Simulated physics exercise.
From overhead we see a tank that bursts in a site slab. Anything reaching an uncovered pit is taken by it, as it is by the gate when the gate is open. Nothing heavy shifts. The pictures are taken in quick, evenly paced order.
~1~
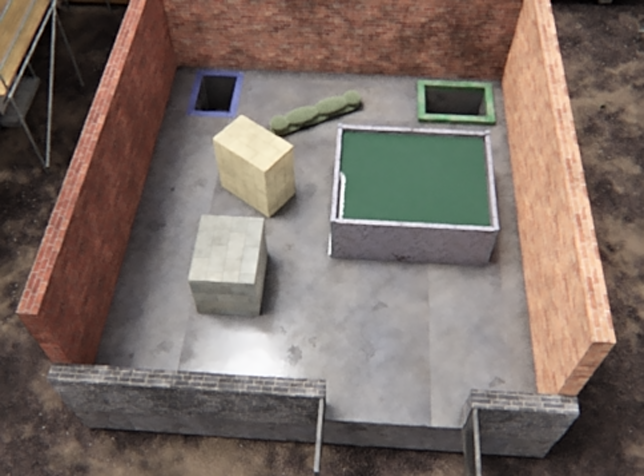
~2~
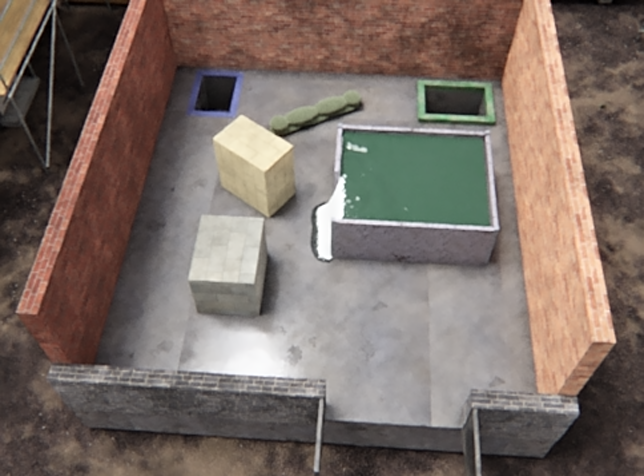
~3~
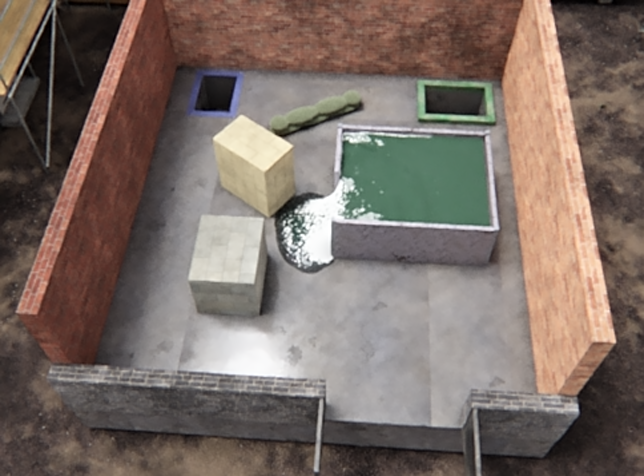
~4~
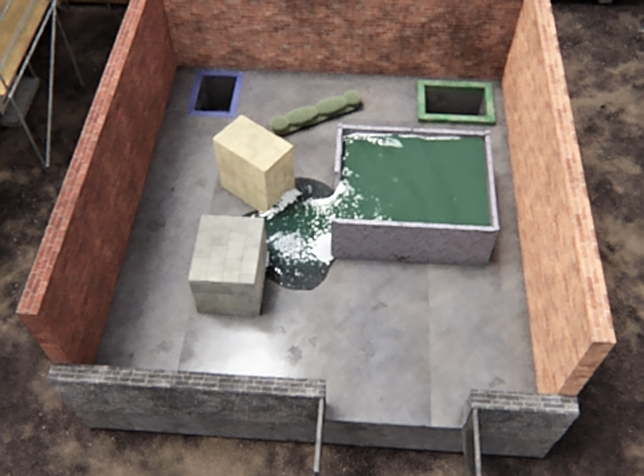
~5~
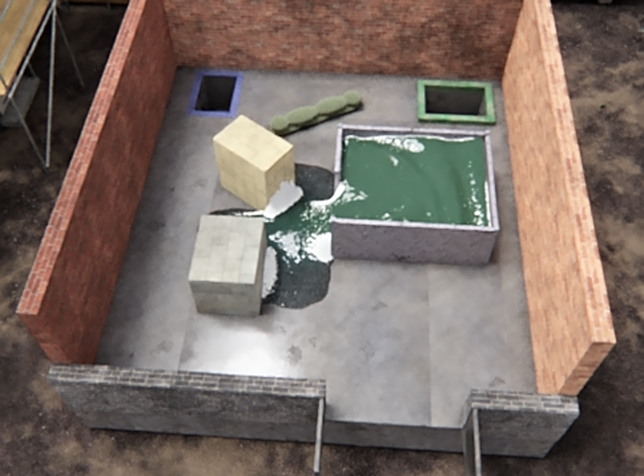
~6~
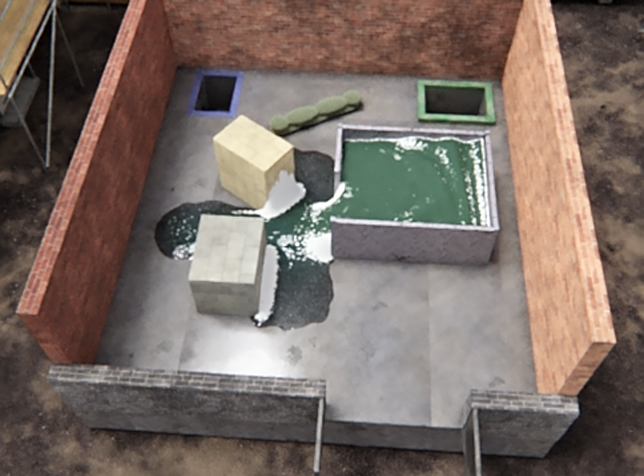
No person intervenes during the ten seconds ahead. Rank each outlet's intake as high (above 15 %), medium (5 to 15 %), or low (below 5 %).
Intake: The gate is medium; the green pit is low; the blue pit is high.
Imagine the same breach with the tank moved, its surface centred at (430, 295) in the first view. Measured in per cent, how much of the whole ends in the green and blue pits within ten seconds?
Shares - green: 0 in a hundred; blue: 25 in a hundred.
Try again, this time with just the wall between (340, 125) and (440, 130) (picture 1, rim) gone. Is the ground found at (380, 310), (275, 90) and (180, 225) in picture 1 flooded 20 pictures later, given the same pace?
Spot by spot: Unaffected, then soaked through, then unaffected.
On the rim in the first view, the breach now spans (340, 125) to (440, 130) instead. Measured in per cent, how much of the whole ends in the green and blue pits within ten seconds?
In percent: Green 20, blue 30.
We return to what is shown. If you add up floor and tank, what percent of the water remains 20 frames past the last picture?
Roughly 94 per cent.
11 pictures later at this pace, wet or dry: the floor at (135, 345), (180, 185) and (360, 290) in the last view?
Points in order - 1: Inundated; 2: Inundated; 3: Unwetted.
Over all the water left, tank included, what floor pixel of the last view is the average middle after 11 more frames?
My guess is about (331, 224).
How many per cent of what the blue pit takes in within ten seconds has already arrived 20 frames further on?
Around 20 in a hundred.
A moment on, water covers 25 % of the floor; the gate 0 %, the green pit 0 %, the blue pit 0 %.
Next, water covers 45 % of the floor; the gate 0 %, the green pit 0 %, the blue pit 0 %.
Then, water covers 65 % of the floor; the gate 2 %, the green pit 0 %, the blue pit 4 %.
Later, water covers 85 % of the floor; the gate 5 %, the green pit 0 %, the blue pit 11 %.
In the end, water covers 95 % of the floor; the gate 9 %, the green pit 0 %, the blue pit 19 %.
